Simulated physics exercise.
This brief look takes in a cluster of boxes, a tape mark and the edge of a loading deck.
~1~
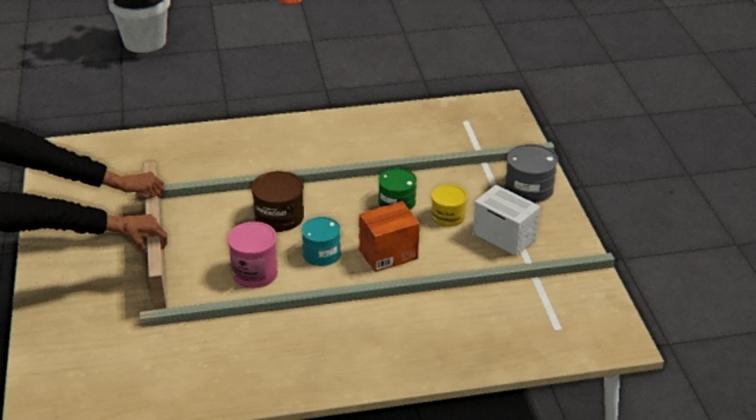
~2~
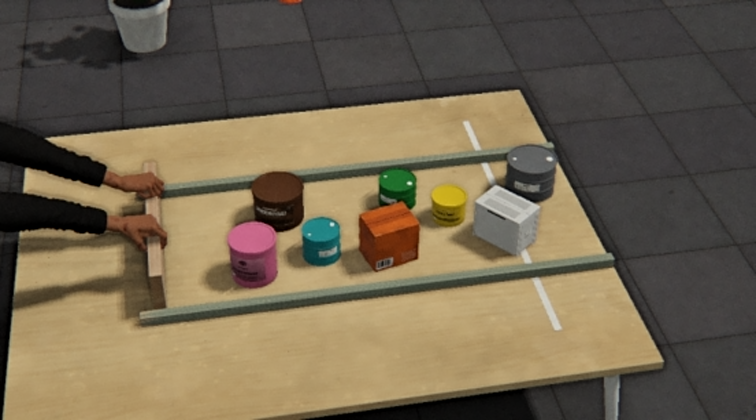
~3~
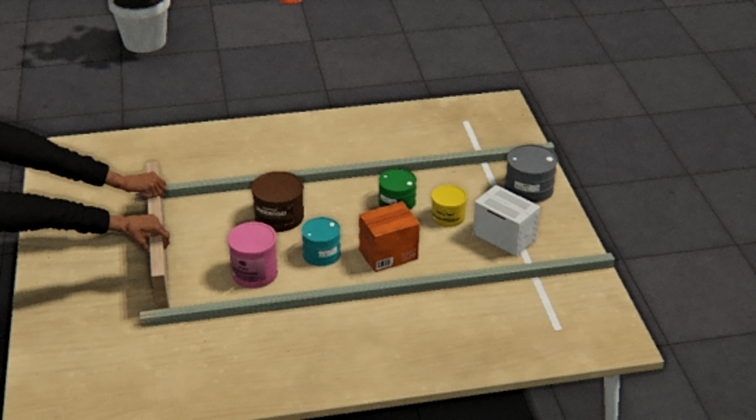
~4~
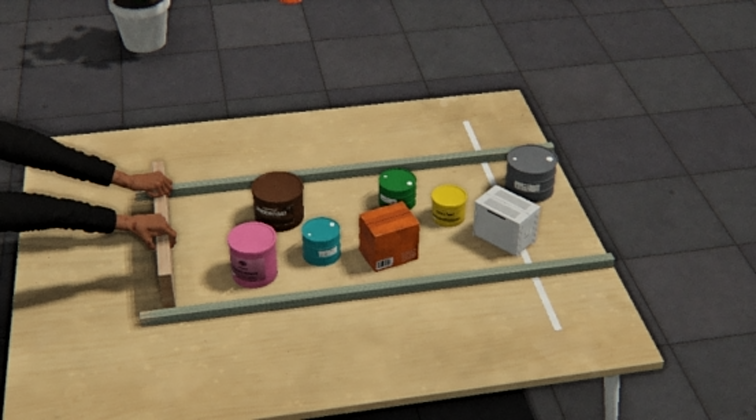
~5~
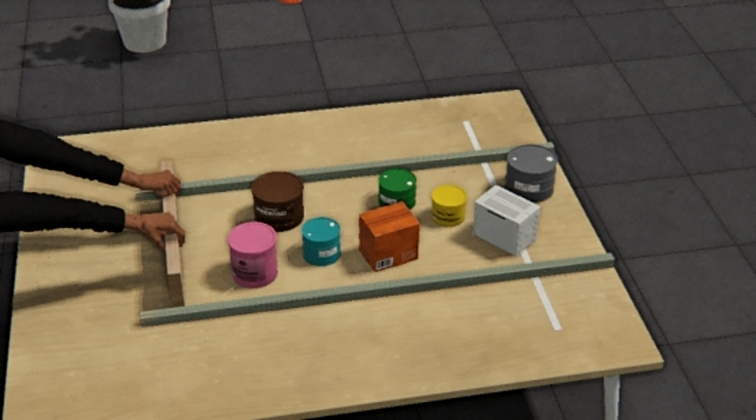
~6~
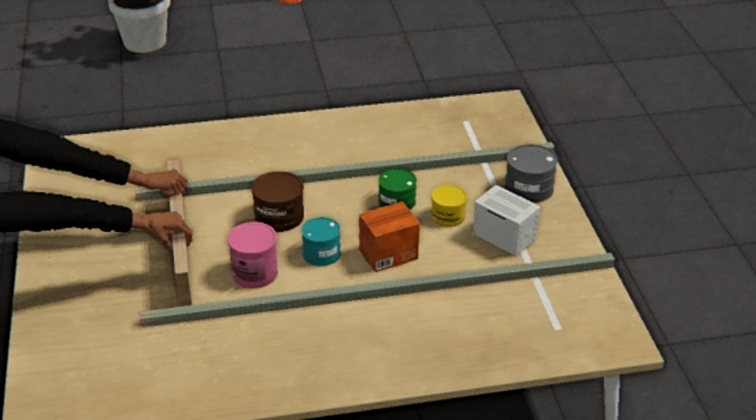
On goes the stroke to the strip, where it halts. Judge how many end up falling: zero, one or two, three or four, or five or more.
Just one, or two at most, falls.
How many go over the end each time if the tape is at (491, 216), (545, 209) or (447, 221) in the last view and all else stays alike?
Going through each try, you'd get 2, 5 and 0.
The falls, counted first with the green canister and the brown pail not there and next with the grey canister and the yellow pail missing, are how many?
The number fallen is 1, and in the other try 1.
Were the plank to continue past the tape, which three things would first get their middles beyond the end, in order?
Listing earliest first, you get the grey canister, the white tote and the green canister.
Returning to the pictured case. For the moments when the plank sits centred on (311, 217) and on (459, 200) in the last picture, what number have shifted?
First 4, then 8.
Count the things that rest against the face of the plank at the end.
That comes to 3.
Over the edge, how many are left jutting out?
2.
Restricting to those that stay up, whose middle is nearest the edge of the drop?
Green canister - nearest.
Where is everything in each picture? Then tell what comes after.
In the first frame, grey canister (531, 173); white tote (506, 222); yellow pail (449, 206); plank (155, 235); tape (507, 214).
In the second frame, white tote (506, 222); green canister (397, 191).
In the third frame, yellow pail (449, 206); brown pail (278, 202).
In the fourth frame, grey canister (531, 174); plank (164, 234).
In the fifth frame, white tote (506, 222); orange box (389, 237).
In the sixth frame, grey canister (531, 174); white tote (506, 222); yellow pail (449, 206); plank (179, 233); tape (507, 214).
A little later, none off yet; grey canister at rest near (531, 174); white tote at rest near (506, 222); yellow pail at rest near (449, 206).
When it is over, the number that fall off is one or two; down, white tote and grey canister.
